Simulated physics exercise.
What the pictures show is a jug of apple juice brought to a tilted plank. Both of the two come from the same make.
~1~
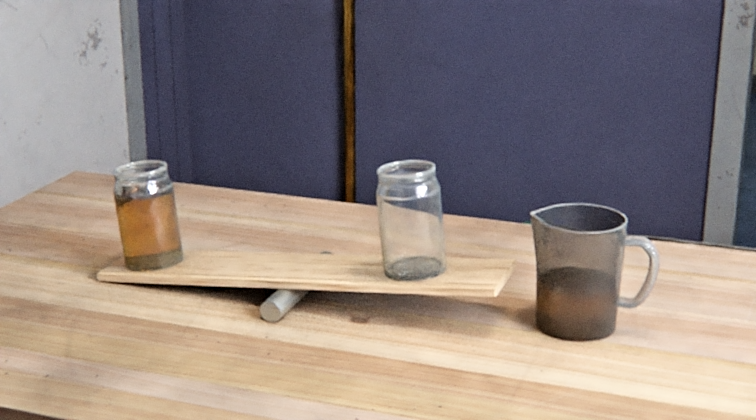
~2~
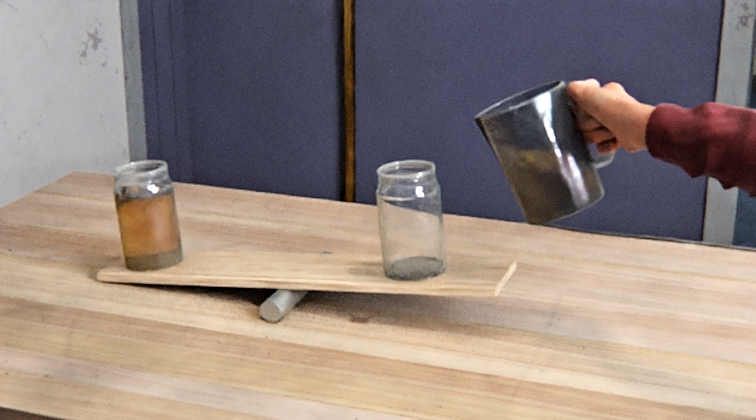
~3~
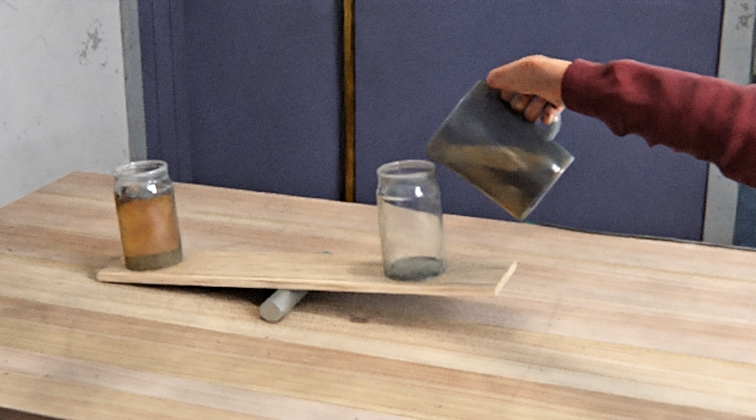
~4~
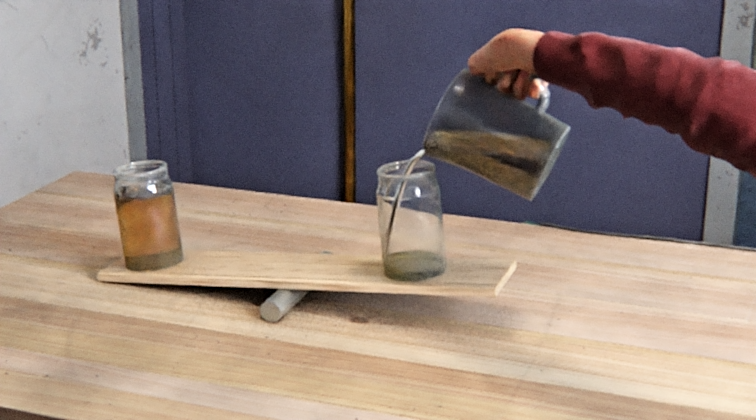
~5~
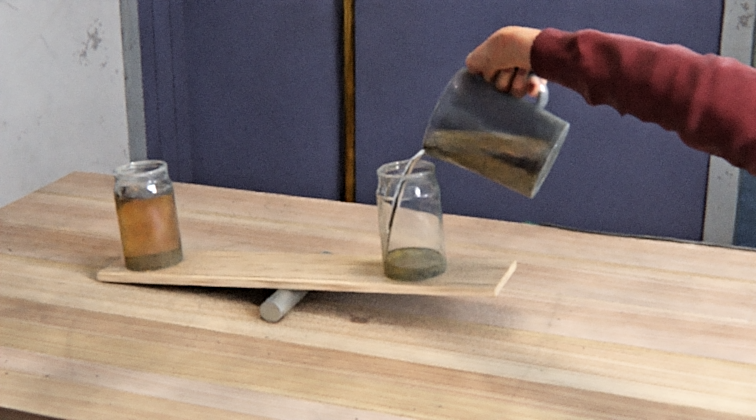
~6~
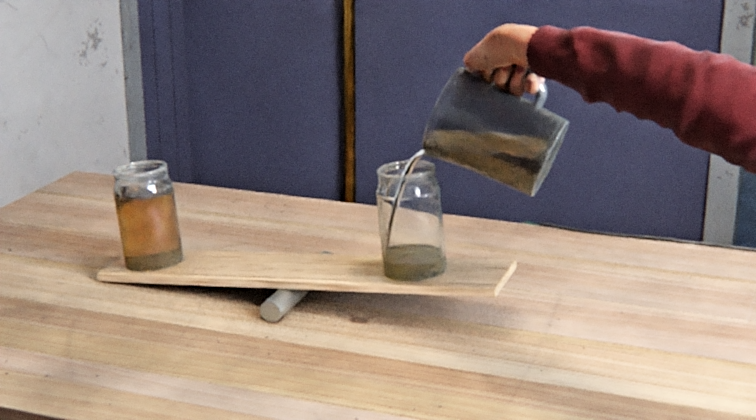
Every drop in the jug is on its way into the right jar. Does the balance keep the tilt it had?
Yes, it keeps it.
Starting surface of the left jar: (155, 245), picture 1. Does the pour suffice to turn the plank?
I reckon it seesaws across.
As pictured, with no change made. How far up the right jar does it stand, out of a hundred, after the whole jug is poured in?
I'd say close to 65 per cent.
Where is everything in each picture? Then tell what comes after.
In the first picture, nothing is moving yet; jug (579, 270) about a third full; right jar (411, 218) empty, raised; left jar (147, 213) about three quarters full, on the low side.
In the second picture, the jug is picked up; pipe (273, 309); right jar (411, 218) empty.
In the third picture, the jug leans over the right jar; jug (499, 151) tipped 55° with all of its load; right jar (411, 218) empty.
In the fourth picture, the apple juice is flowing; pipe (273, 309); right jar nearly empty, surface at (414, 261); left jar about three quarters full, surface at (143, 191).
In the fifth picture, the apple juice is flowing; jug (495, 134) tipped 70° with nearly all of its load; right jar (411, 218) nearly empty.
In the sixth picture, the apple juice is flowing; pipe (273, 309); right jar nearly empty, surface at (414, 254); left jar about three quarters full, surface at (143, 191).
Next, the right jar is about a third full; the plank leans as before.
After that, the right jar is about half full; the plank leans as before.
Finally, the right jar is about two thirds full; the plank leans as before.
